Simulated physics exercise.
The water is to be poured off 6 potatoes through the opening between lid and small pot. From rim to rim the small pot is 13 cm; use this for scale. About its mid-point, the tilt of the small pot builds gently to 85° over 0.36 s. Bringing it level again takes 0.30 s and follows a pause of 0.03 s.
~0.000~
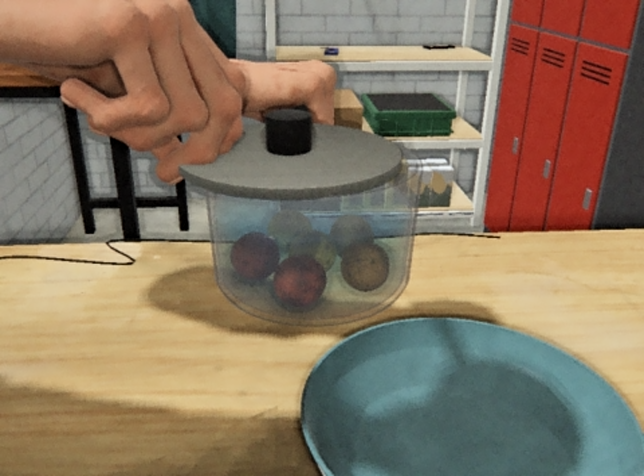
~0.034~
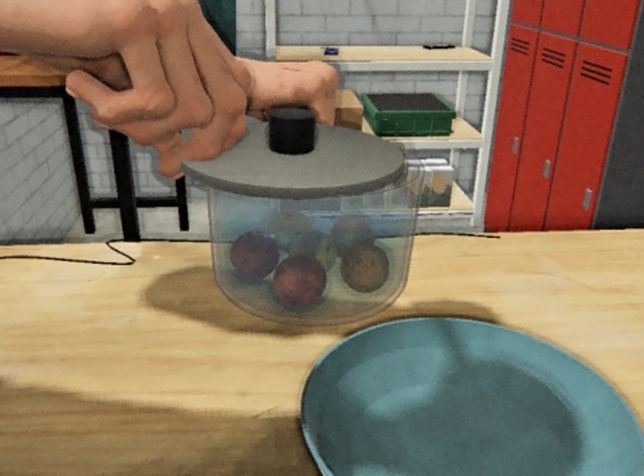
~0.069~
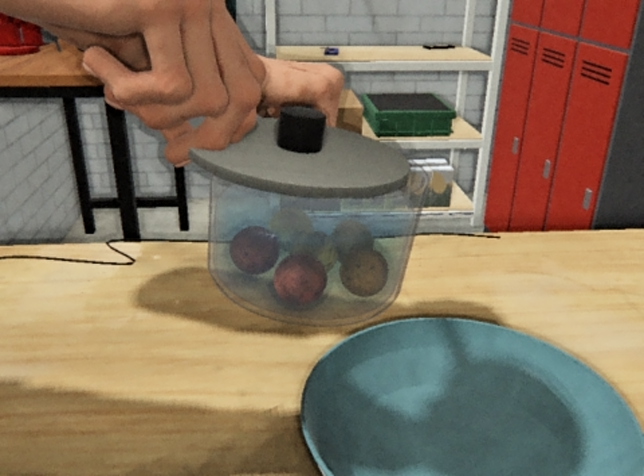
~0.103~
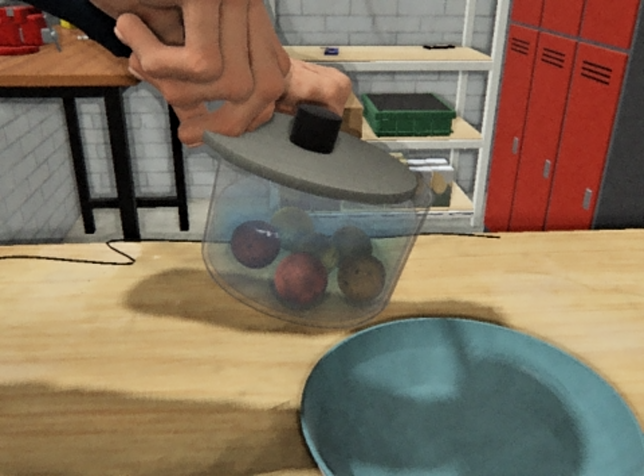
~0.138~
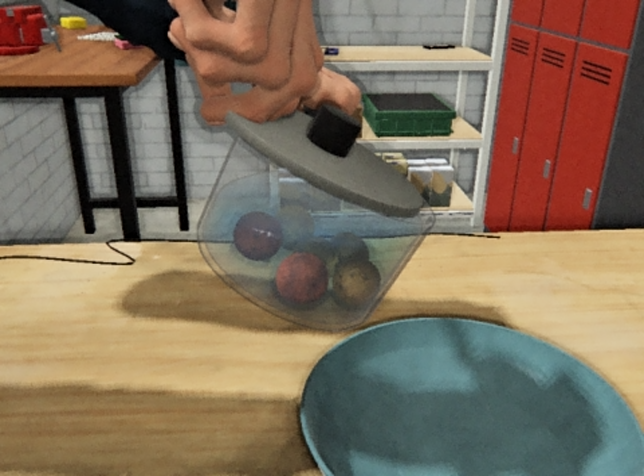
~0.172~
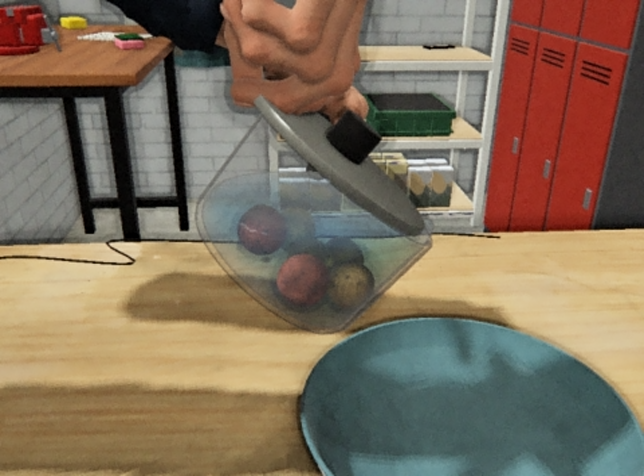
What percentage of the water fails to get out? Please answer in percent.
About 55 per cent.
By 0.30 s the tilt is 79° and 84 per cent of the water is still in the small pot.
By 0.40 s the tilt is 85° and 70 per cent of the water is still in the small pot.
By 0.49 s the tilt is 63° and 59 per cent of the water is still in the small pot.
By 0.60 s the tilt is 18° and 55 per cent of the water is still in the small pot.
At rest 55 per cent of the water is still in the small pot.
